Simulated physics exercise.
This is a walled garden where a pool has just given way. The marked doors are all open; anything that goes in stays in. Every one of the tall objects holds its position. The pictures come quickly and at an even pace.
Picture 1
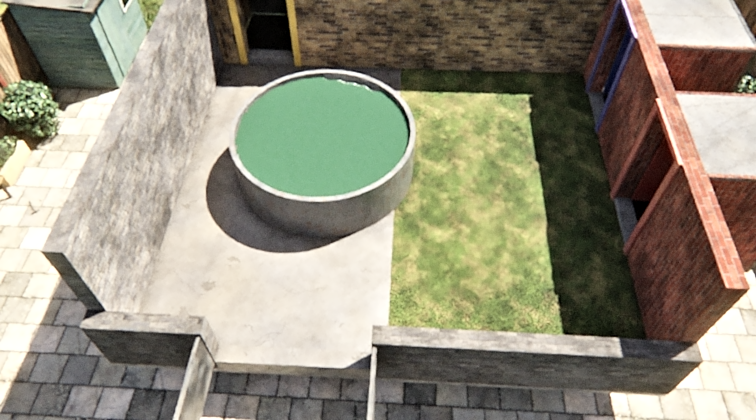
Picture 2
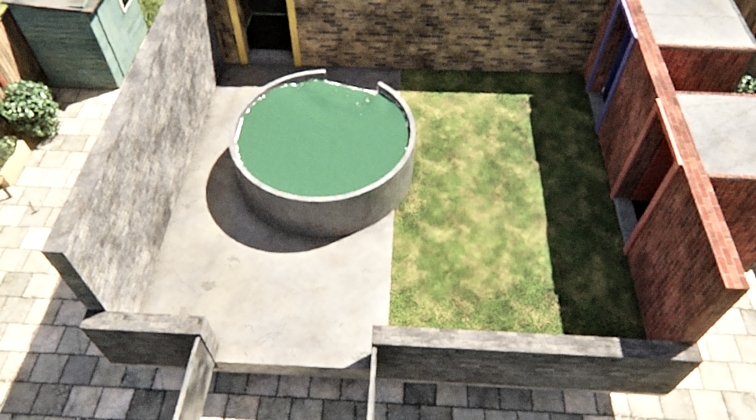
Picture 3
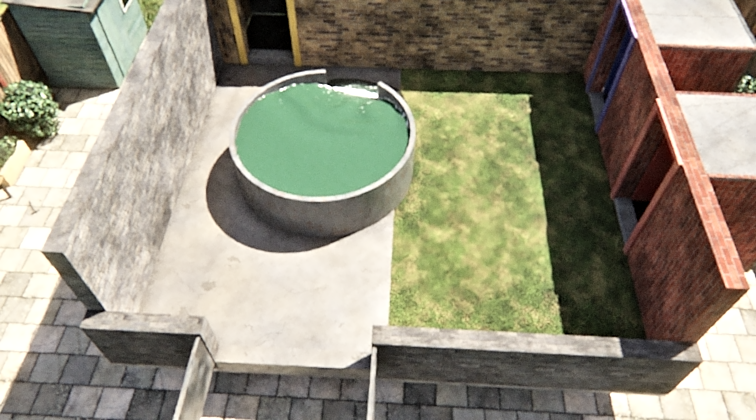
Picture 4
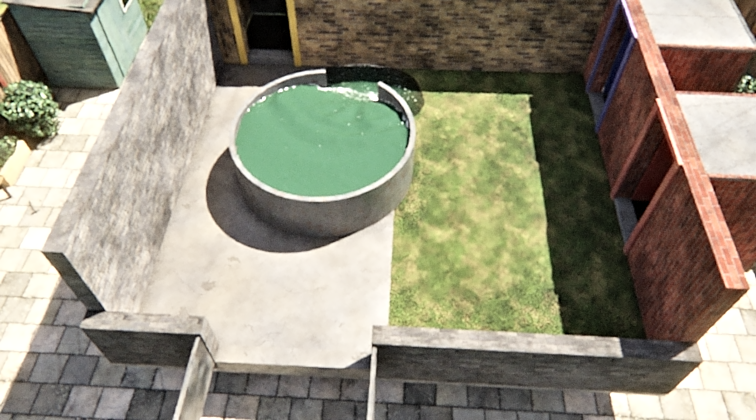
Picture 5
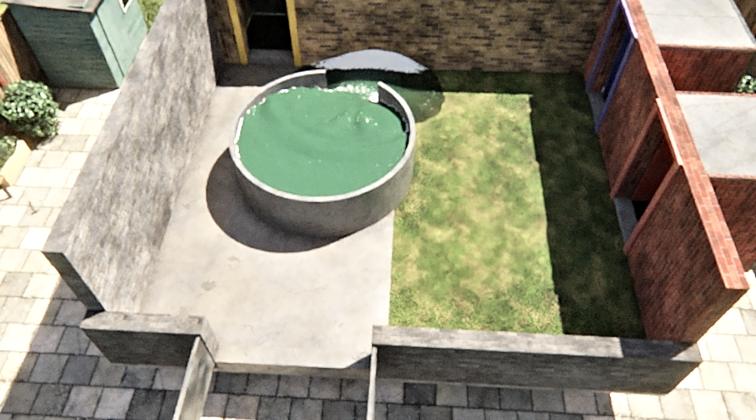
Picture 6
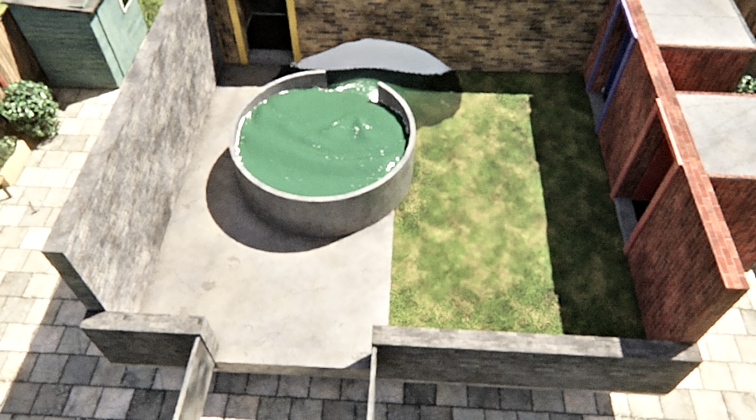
Green water in a round grey pool lies flat, then ripples and froths as a gap opens in the far rim, seen from high above a walled garden by a still camera. The pool stands on pale concrete beside a grass patch, with grey walls left and front and red brick right. Beyond the gap, a dark wet patch and a pale grey sheet spread along the back brick wall.
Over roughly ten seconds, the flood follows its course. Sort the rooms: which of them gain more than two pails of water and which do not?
The red door gains no more; the blue door gains more; the yellow door gains no more.
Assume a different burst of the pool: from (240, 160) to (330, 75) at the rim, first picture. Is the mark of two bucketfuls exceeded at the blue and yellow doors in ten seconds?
Blue: Exceeds it; yellow: Exceeds it.
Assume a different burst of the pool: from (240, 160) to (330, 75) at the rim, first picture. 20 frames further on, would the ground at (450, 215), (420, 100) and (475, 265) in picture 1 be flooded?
Listed order gives left alone; sopping; left alone.
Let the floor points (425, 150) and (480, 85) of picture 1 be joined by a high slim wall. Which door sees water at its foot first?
The yellow door.
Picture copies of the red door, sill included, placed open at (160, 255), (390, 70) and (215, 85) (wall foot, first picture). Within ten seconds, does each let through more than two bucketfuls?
Reading them off: Comes out lower, comes out higher, comes out higher.
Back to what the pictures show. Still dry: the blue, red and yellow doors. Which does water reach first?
That is the yellow-painted one.
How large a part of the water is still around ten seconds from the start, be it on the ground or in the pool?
About 86 per cent.
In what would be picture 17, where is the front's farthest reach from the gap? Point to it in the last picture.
About (580, 77).
A moment on, water covers 15 % of the floor; the red door not reached, the blue door not reached, the yellow door wet at the sill, nothing in.
Next, water covers 35 % of the floor; the red door not reached, the blue door wet at the sill, nothing in, the yellow door wet at the sill, nothing in.
Then, water covers 55 % of the floor; the red door not reached, the blue door far over two buckets in, the yellow door wet at the sill, nothing in.
Later, water covers 85 % of the floor; the red door wet at the sill, nothing in, the blue door far over two buckets in, the yellow door under two buckets in.
In the end, water covers 100 % of the floor; the red door wet at the sill, nothing in, the blue door far over two buckets in, the yellow door under two buckets in.
